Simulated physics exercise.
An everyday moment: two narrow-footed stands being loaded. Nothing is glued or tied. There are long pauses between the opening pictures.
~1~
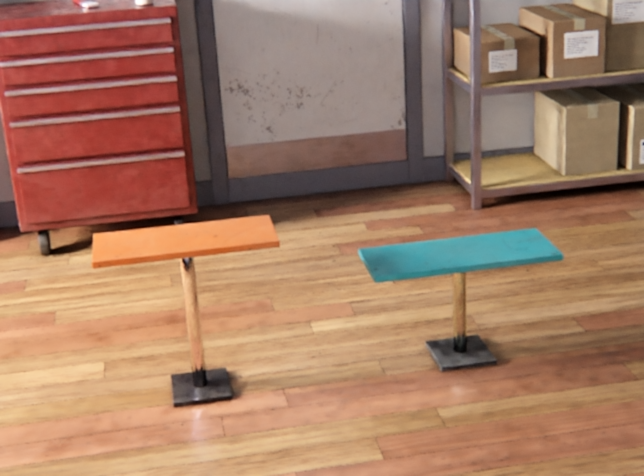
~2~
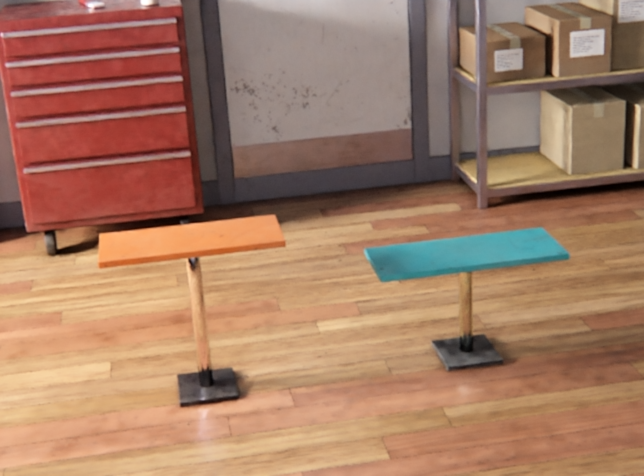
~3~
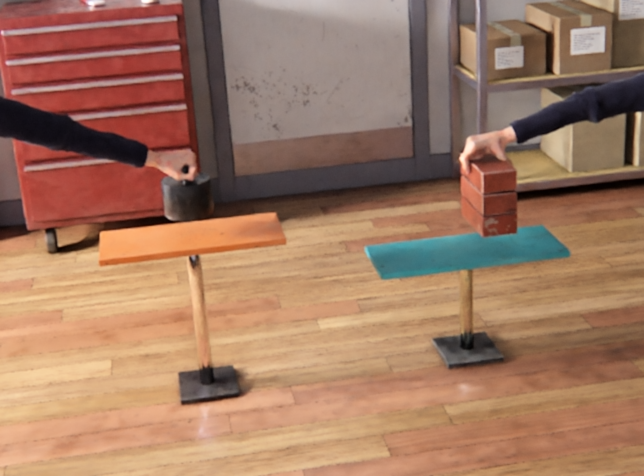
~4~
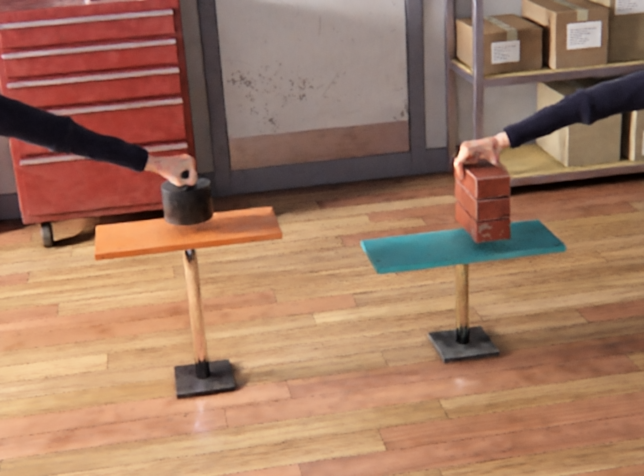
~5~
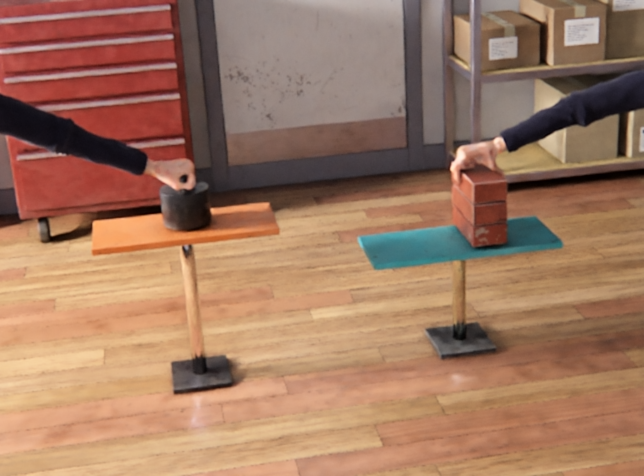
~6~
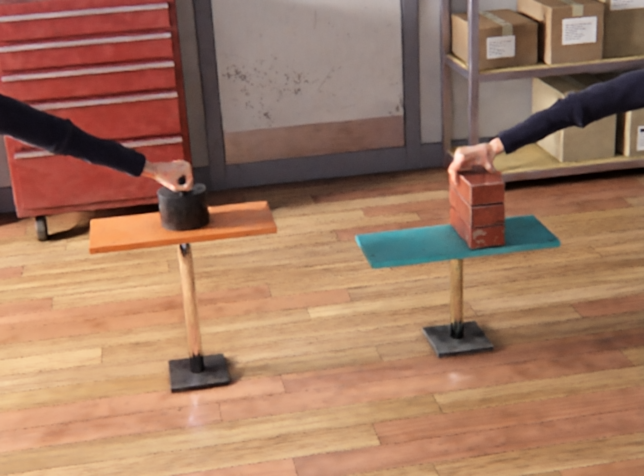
In the video, an orange stand and a turquoise stand sit empty on a wooden floor; then two hands lower a dark cylinder onto the orange top and stacked red bricks onto the turquoise one, keeping hold of both.
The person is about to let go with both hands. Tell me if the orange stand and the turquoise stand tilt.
Here the orange stand holds firm, the turquoise stand holds firm.
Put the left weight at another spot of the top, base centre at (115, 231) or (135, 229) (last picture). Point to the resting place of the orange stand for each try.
Close to (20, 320) and (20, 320).
Then, 0.28 s on from there, orange stand at rest near (182, 227); turquoise stand at rest near (457, 241).
Then, 0.66 s on from there, orange stand at rest near (183, 227); turquoise stand at rest near (457, 241).
In the end, the orange stand stays flat on its feet, near (183, 227); the turquoise stand stays flat on its feet, near (457, 241).
